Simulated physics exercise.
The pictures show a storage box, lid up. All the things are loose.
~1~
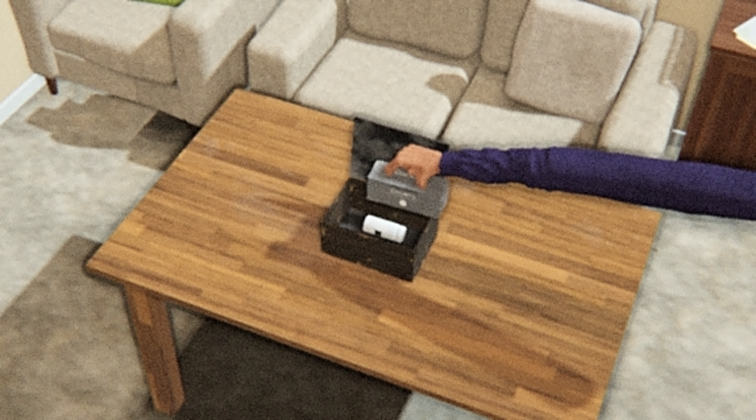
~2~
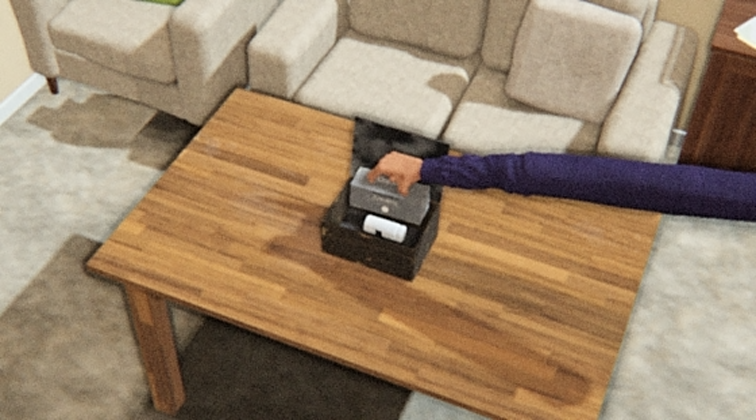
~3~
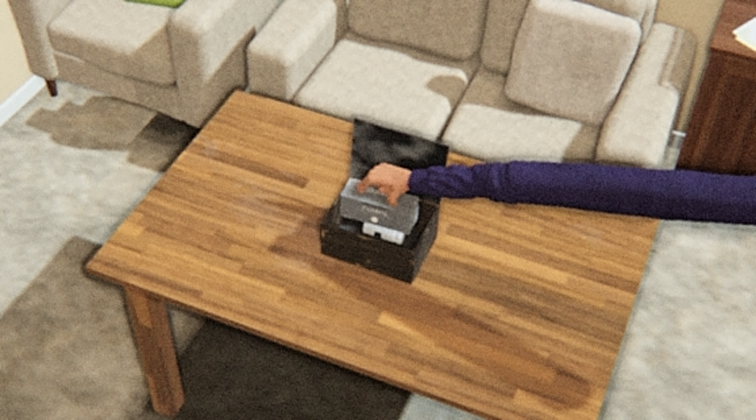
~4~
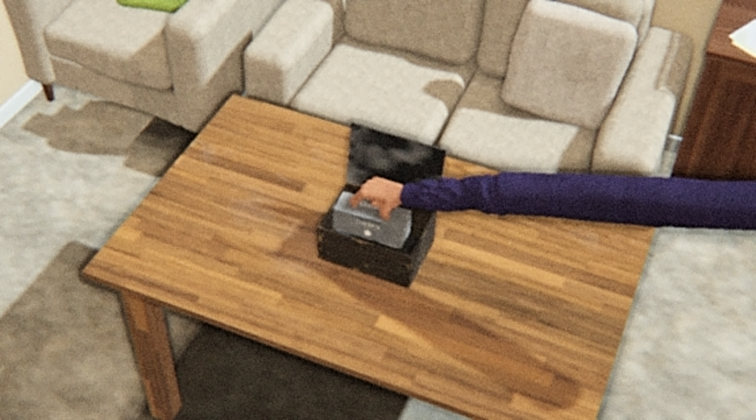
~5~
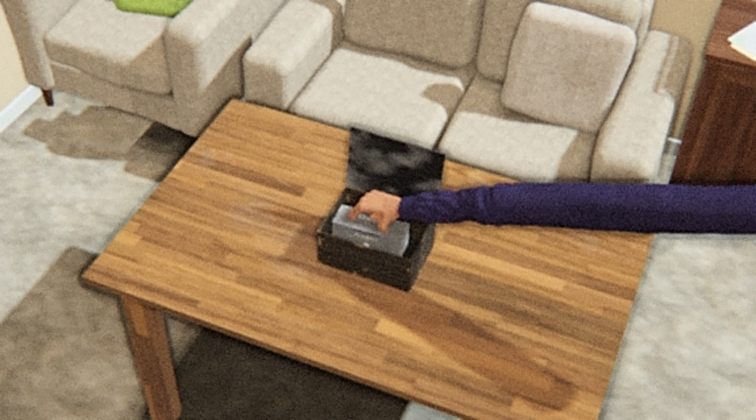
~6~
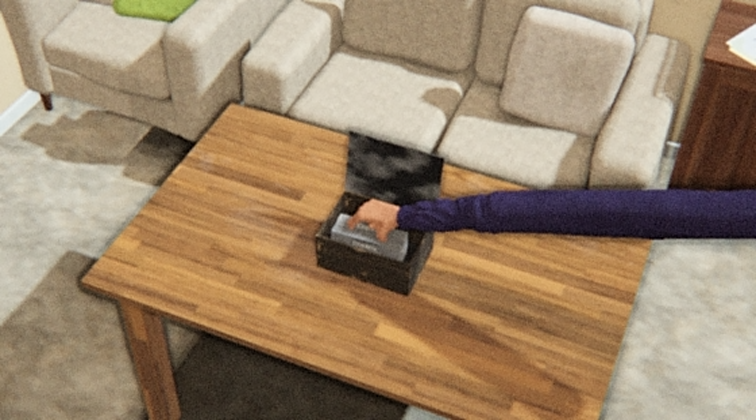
A hand in a purple sleeve lowered a grey carton into an open dark storage box on a wooden table, shifting slightly left, until the carton covered the white item inside and sat under the hand.
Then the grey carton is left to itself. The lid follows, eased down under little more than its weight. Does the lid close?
As it turns out, it closes.
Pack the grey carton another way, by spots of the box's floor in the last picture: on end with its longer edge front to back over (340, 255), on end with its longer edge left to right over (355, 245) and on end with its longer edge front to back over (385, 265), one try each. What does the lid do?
First try: It stays ajar; second try: It will not close; third try: It stays ajar.
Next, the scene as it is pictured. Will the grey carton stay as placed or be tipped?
The grey carton keeps its pose.
Then, 0.90 s on from there, lid starting down; grey carton shifted a little near (369, 254).
Then, 1.50 s on from there, lid 65° above the rim; grey carton shifted a little near (369, 254).
Then, 1.80 s on from there, lid 38° above the rim; grey carton shifted a little near (369, 254).
Then, 2.10 s on from there, lid 4° above the rim; grey carton shifted a little near (369, 254).
In the end, lid shut; moved from the start, grey carton; white shaker unmoved. At the end, from the last picture's camera, grey carton near (369, 254).
